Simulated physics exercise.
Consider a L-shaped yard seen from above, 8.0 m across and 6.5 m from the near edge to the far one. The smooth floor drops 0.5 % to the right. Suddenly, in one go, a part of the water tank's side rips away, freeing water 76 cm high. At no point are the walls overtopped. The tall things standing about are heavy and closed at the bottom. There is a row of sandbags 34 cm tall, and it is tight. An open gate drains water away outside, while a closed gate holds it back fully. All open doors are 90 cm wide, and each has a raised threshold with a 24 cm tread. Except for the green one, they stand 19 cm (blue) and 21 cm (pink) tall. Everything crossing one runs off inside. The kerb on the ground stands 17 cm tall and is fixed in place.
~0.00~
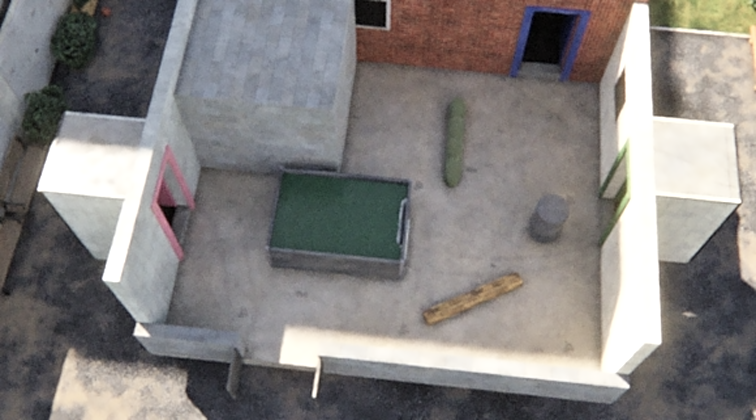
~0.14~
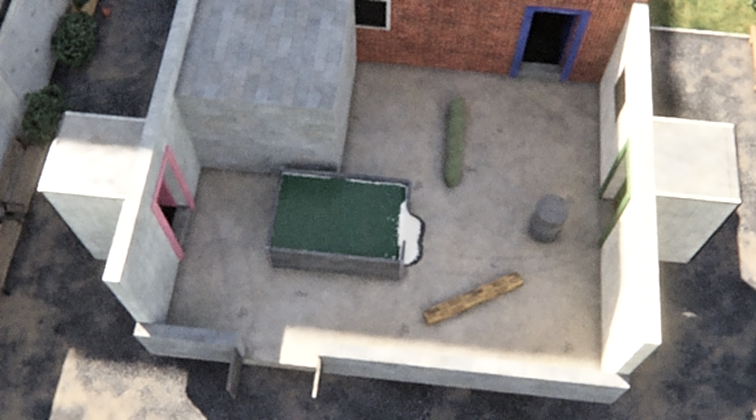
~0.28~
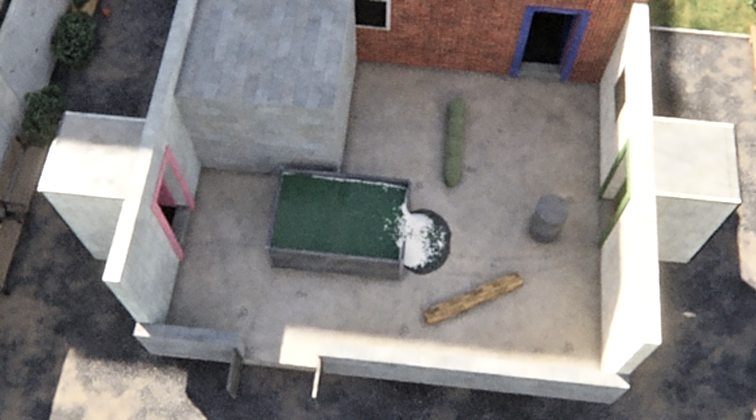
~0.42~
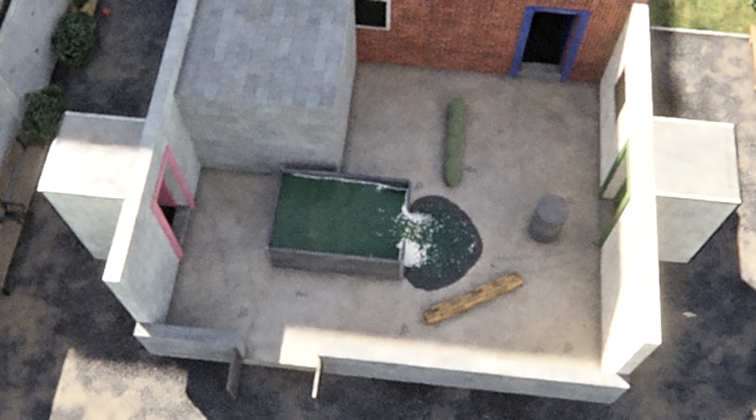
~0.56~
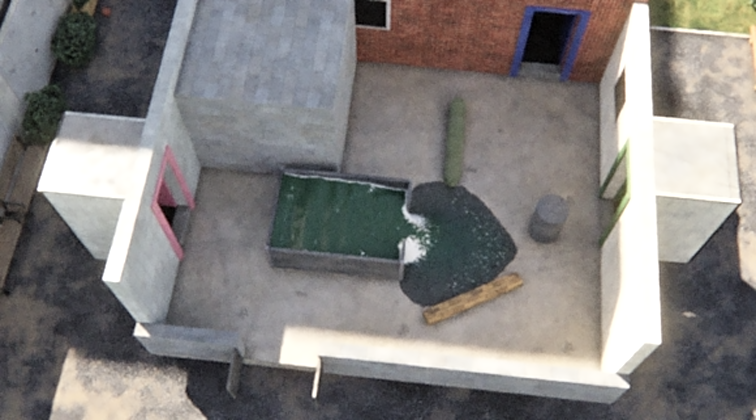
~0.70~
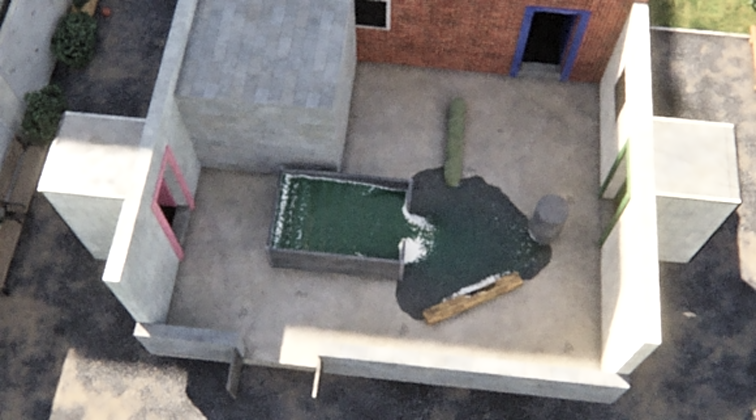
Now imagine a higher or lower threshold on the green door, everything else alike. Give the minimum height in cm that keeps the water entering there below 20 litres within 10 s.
It would need to be at least 10 cm high.
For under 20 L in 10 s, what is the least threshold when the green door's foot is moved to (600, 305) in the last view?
It needs roughly 19 cm.
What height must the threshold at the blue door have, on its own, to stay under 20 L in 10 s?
Roughly 14.0 cm at the blue door.
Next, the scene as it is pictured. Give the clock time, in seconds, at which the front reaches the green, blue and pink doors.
Front log: Green = 1.5 s, blue = 2.8 s, pink = 8.0 s.
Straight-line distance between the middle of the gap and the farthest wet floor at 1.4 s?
4.2 m.
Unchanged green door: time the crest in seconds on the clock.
Peak time: Around 2.2 s.
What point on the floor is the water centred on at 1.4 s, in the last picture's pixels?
Look at about (387, 236) in the last view.
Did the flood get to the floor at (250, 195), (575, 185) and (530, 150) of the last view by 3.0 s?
One after another they are bone dry, soaked, then soaked.
After 1.4 s water covers 25 % of the floor, deepest (42 cm) near (410, 244); it has not reached the green door.
After 3.0 s water covers 45 % of the floor, deepest (34 cm) near (597, 83); 12 cm at the green door, 14 litres in over its 8 cm threshold.
After 10.0 s water covers 95 % of the floor, deepest (12 cm) near (599, 384); 7 cm at the green door, 34 litres in over its 8 cm threshold.
At the green door as built, the water arrived by 1.5 s and peaked near 13 cm at 2.2 s.
Run again over the same 10 s with other heights there, 30 litres in over 8.5 cm, 11 litres over 12 cm. The limit of 20 litres is kept from about 10 cm up.
